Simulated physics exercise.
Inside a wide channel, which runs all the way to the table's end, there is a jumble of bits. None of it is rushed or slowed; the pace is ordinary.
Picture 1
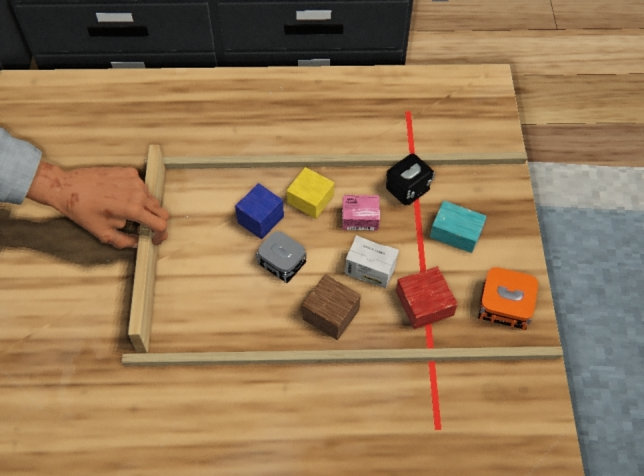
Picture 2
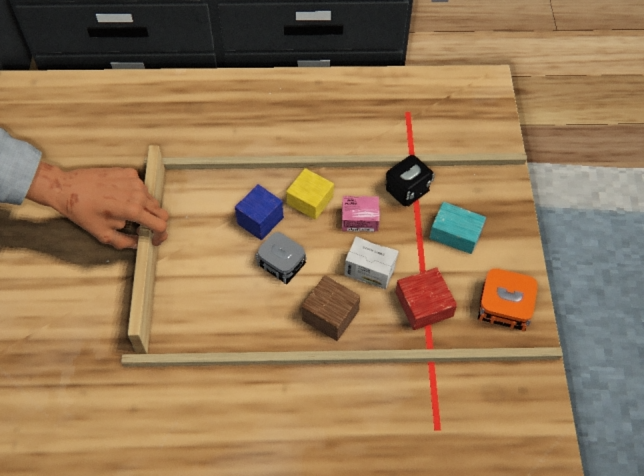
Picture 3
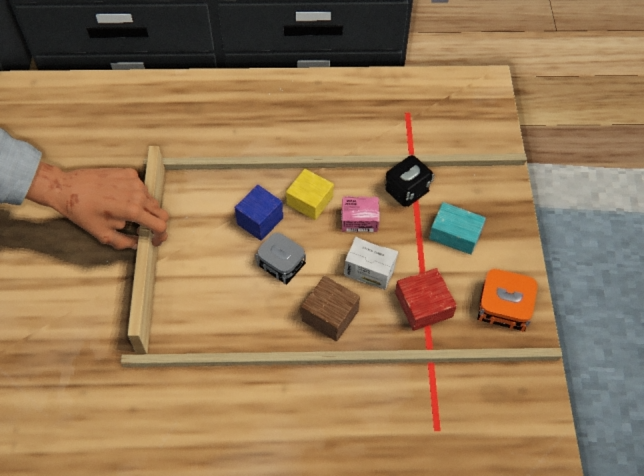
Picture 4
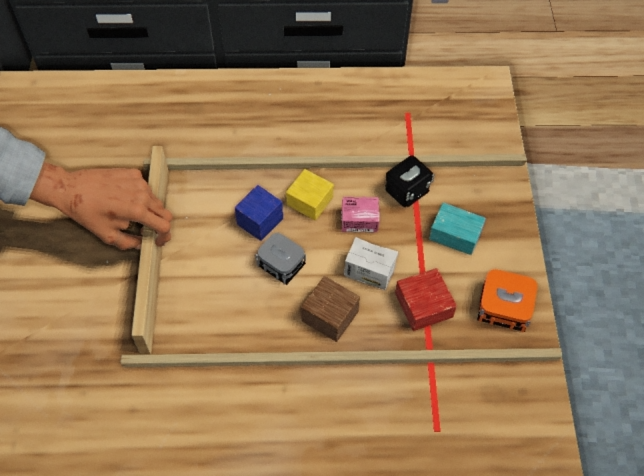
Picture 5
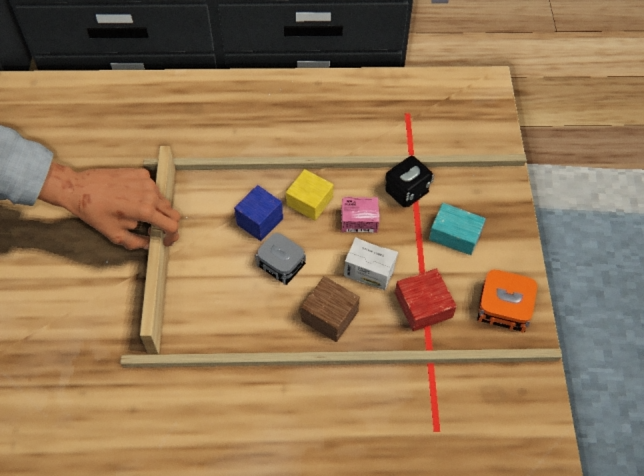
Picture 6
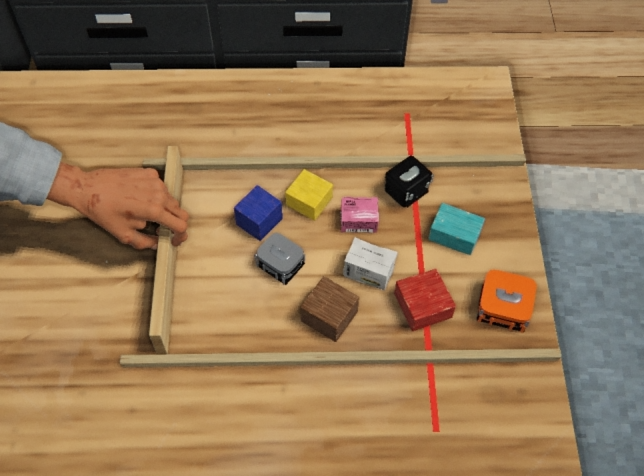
On a wooden table, a hand held a board upright at the left end of a channel of scattered colourful blocks, then slid it slightly right, while the blocks stayed where they were.
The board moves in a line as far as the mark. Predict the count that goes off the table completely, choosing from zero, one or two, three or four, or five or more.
The count is zero.
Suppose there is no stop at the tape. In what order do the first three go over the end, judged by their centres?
Orange case, turquoise block, red block.
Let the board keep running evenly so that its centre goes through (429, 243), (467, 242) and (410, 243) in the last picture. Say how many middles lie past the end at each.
The numbers past the end are 0, 2 and 0.
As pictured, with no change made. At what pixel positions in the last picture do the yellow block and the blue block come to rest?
Yellow block: (431, 177); blue block: (433, 205).
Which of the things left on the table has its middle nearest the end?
That is the orange case.
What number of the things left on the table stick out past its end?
Looks like 1 of them.
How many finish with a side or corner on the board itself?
That number would be 4.
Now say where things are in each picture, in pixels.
The first frame shows orange case (508, 298); turquoise block (458, 227); red block (426, 298); board (149, 245); tape (421, 253).
The second frame shows turquoise block (457, 228); white box (371, 264).
The third frame shows red block (425, 299); board (148, 246).
The fourth frame shows orange case (507, 300); grey case (281, 258).
The fifth frame shows turquoise block (457, 229); black case (408, 182).
The sixth frame shows orange case (506, 301); turquoise block (456, 229); red block (425, 299); board (168, 246); tape (420, 254).
Early on, none off yet; orange case at rest near (506, 301); turquoise block at rest near (456, 229); red block at rest near (425, 299).
A while later, none off yet; orange case at rest near (505, 300); turquoise block travelled a little near (477, 231); red block travelled about its own width near (455, 307).
Finally, the number that fall off is zero.
